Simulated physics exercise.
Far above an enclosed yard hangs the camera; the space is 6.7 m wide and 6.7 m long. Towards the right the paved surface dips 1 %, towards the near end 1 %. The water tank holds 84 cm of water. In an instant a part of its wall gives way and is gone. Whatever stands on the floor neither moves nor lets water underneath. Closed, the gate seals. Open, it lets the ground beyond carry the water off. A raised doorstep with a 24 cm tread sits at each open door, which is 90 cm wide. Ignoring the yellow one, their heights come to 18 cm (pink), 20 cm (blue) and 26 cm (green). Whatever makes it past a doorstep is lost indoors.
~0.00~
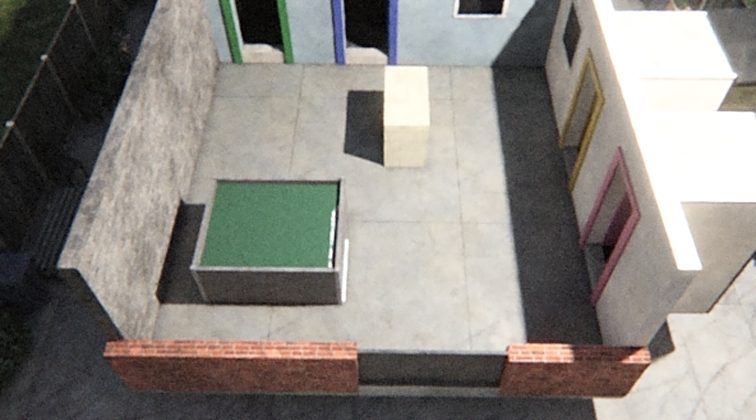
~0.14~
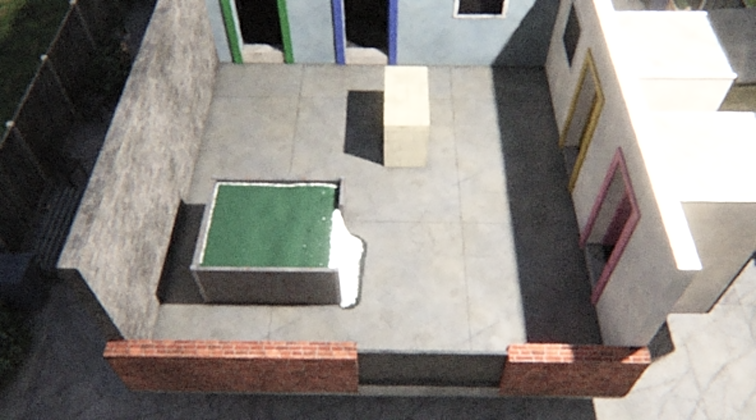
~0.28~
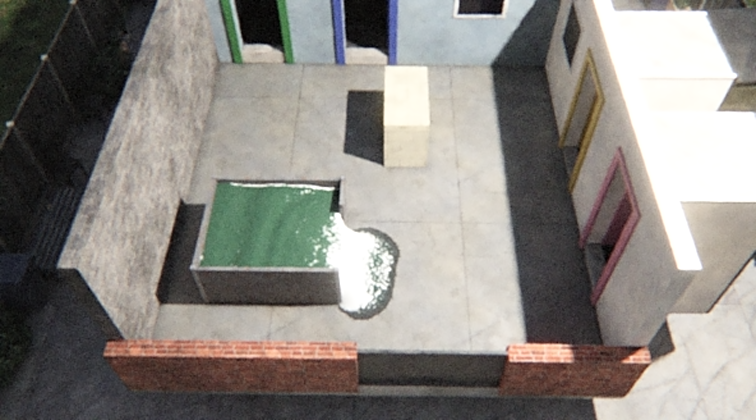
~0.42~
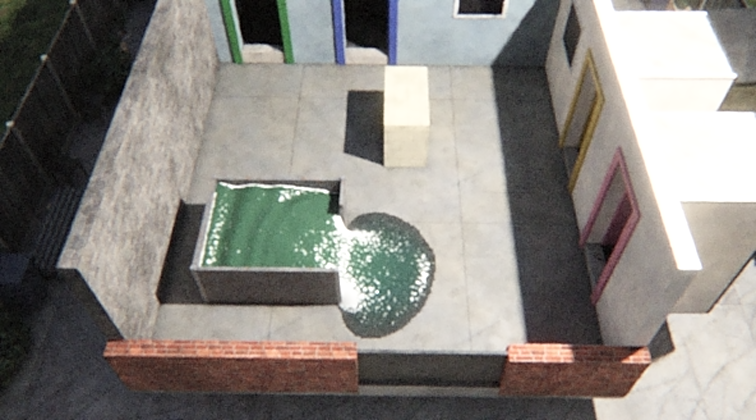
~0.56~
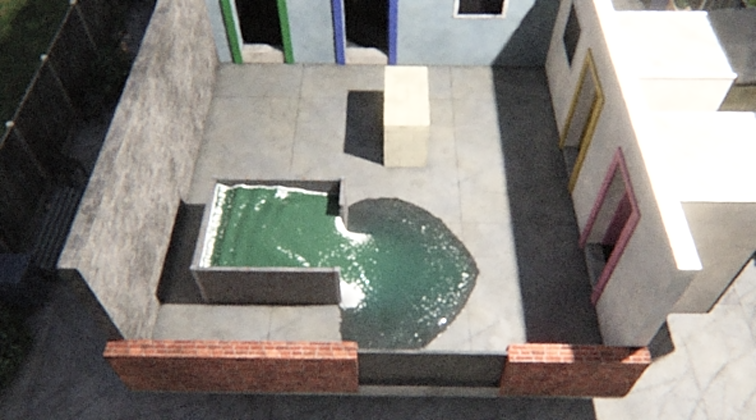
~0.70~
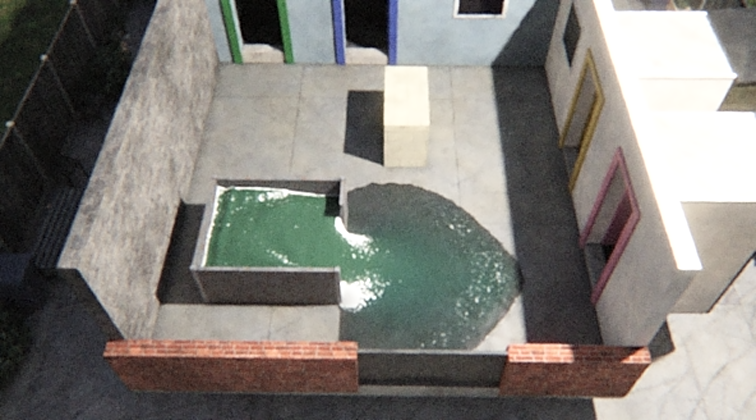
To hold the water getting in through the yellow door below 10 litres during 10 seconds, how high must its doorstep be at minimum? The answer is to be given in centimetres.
13.5 cm.
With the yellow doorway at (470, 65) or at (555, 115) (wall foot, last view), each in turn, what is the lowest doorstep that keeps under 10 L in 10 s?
Minimums: Roughly 14.5 cm and 13.0 cm.
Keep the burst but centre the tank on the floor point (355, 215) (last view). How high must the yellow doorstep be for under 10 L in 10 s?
At least roughly 22 cm high.
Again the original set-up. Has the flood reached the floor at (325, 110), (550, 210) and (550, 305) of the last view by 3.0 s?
Listed order - unwetted, soaked through, soaked through.
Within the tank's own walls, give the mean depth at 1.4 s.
About 47 centimetres.
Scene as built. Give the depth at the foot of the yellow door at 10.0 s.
About 13.0 cm.
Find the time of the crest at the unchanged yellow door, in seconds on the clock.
2.4 s.
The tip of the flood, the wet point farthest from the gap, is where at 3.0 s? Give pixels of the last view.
The farthest wet point sits near (544, 67).
After 1.4 s water covers 35 % of the floor, deepest (50 cm) near (608, 374); it has not reached the yellow door.
After 3.0 s water covers 40 % of the floor, deepest (34 cm) near (608, 374); 14 cm at the yellow door, 21 litres in over its 9 cm doorstep.
After 10.0 s water covers 95 % of the floor, deepest (14 cm) near (558, 181); 13 cm at the yellow door, 43 litres in over its 9 cm doorstep.
At the yellow door as built, the water arrived by 1.7 s and peaked near 17 cm at 2.4 s.
With a doorstep of 12.5 cm, 15 litres would have come in within the 10 s; with 14.5 cm, 6 litres. So under 10 litres takes about 13.5 cm.
